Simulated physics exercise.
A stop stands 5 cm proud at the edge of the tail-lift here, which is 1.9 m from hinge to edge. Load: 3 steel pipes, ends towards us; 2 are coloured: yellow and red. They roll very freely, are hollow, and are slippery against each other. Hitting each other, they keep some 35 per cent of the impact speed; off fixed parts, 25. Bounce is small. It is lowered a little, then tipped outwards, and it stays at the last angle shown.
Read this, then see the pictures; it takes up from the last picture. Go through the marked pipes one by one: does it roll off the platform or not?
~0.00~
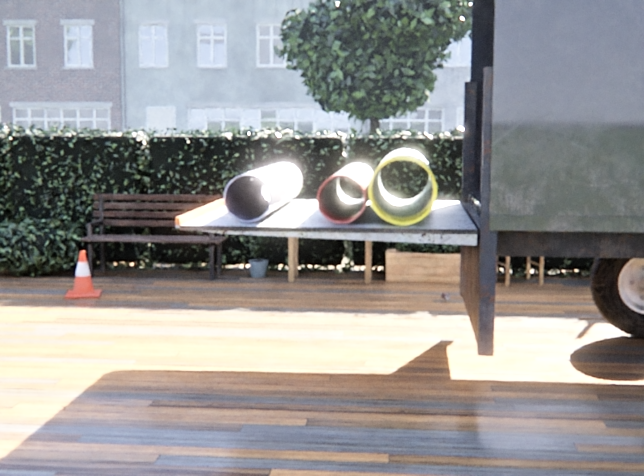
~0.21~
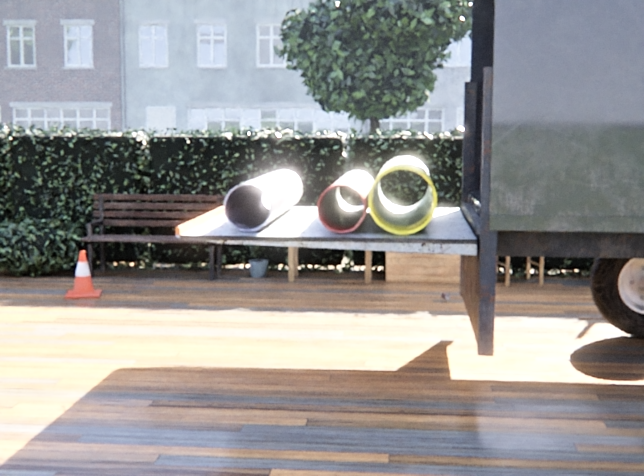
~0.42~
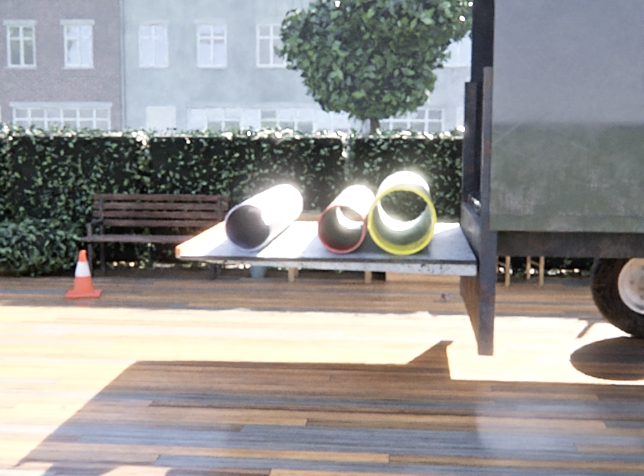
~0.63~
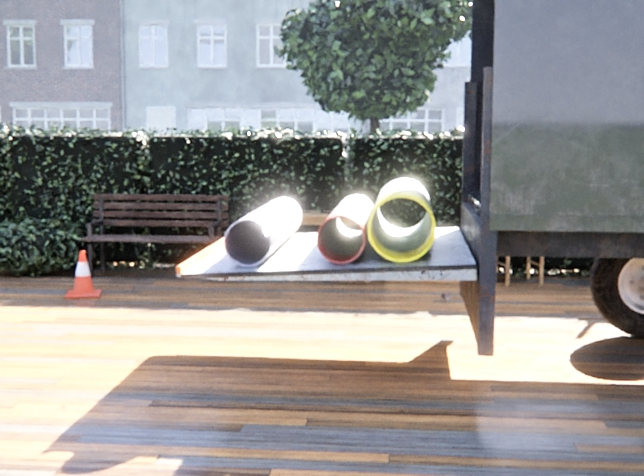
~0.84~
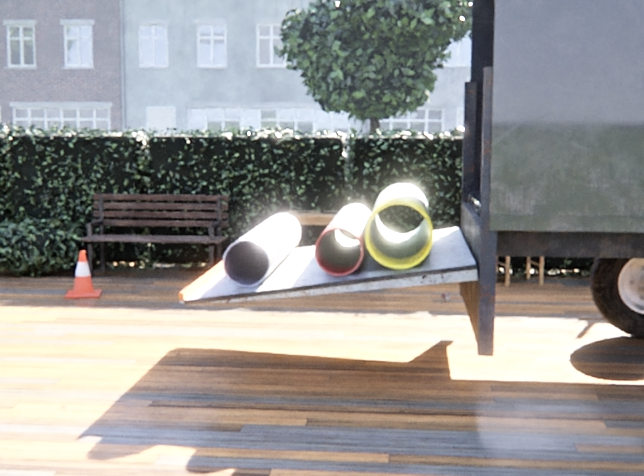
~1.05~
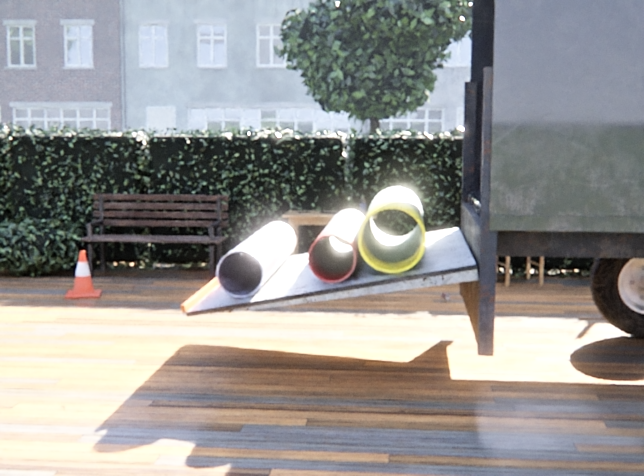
Yellow: Goes over. Red: Goes over.
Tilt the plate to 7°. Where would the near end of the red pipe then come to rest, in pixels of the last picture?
Around pixel (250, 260).
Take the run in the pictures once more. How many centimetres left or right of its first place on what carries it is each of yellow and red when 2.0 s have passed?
Yellow: 75 to the left; red: 75 to the left.
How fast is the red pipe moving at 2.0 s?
Speed approx. 1.0 m/s.
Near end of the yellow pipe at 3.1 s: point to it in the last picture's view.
Its near end sits close to (154, 290).
After 2.0 s, yellow is on the plate, 70 cm from the stop, rolling left; red is on the plate, 25 cm from the stop, rolling left; 1 over the stop so far.
After 3.1 s, yellow is over the stop and falling; red is off the lift, on the ground; 3 over the stop so far.
At rest (6.3 s), yellow is on the ground; red is off the lift, on the ground; 3 over the stop so far.
